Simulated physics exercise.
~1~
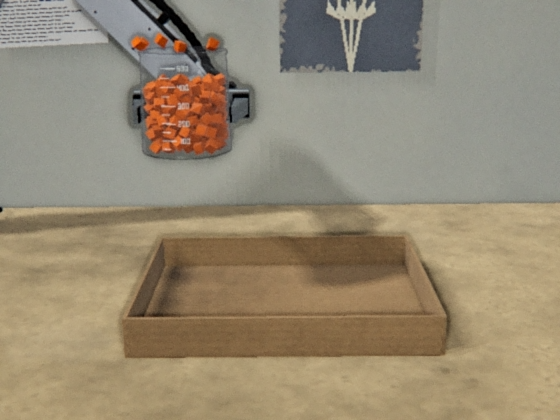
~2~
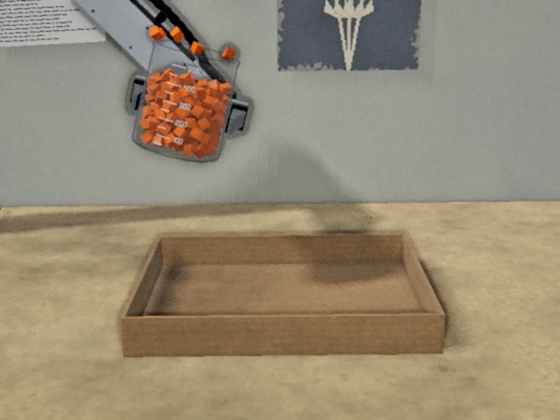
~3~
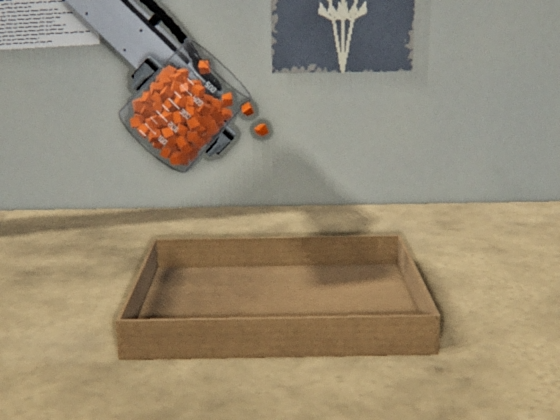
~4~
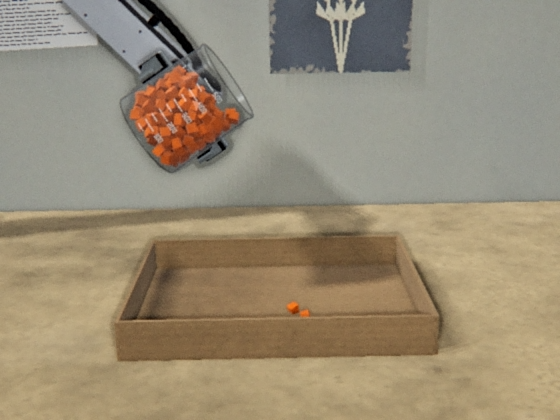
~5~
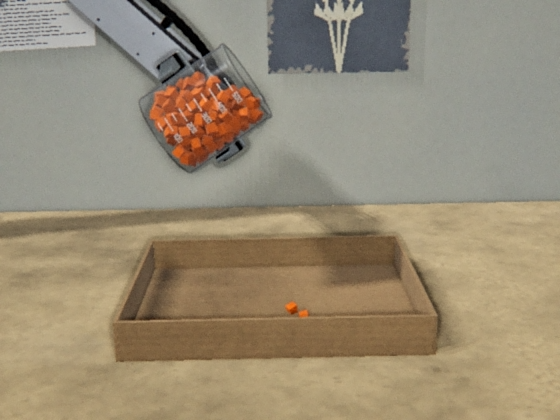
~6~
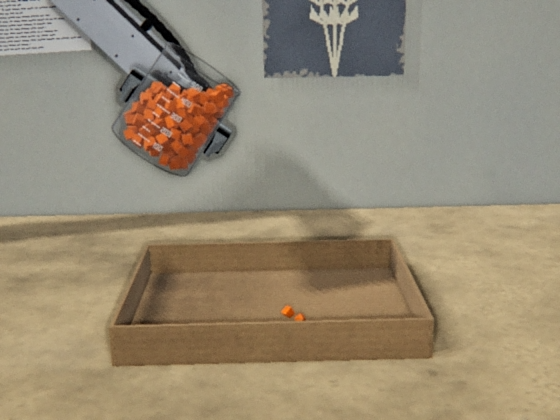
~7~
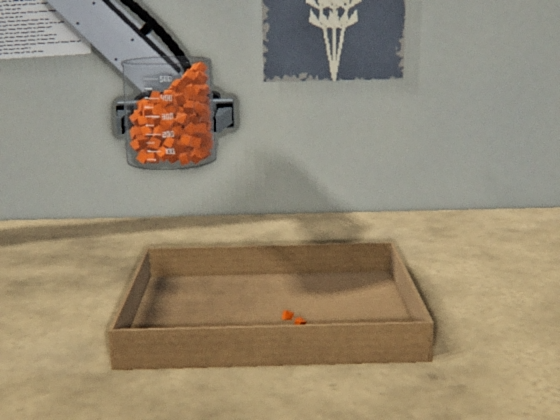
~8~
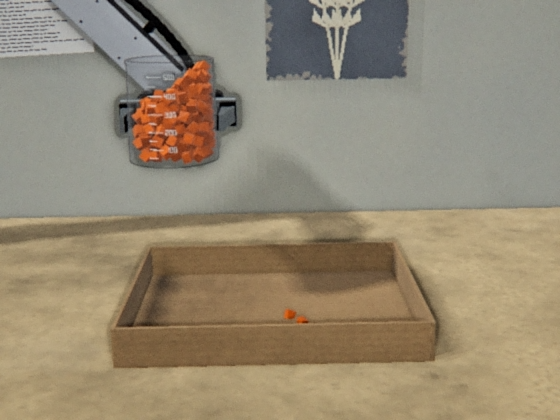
Robot arm tilting a clear beaker of orange vegetable dice over a cardboard tray, dropping two inside, then levelling the still-full beaker.
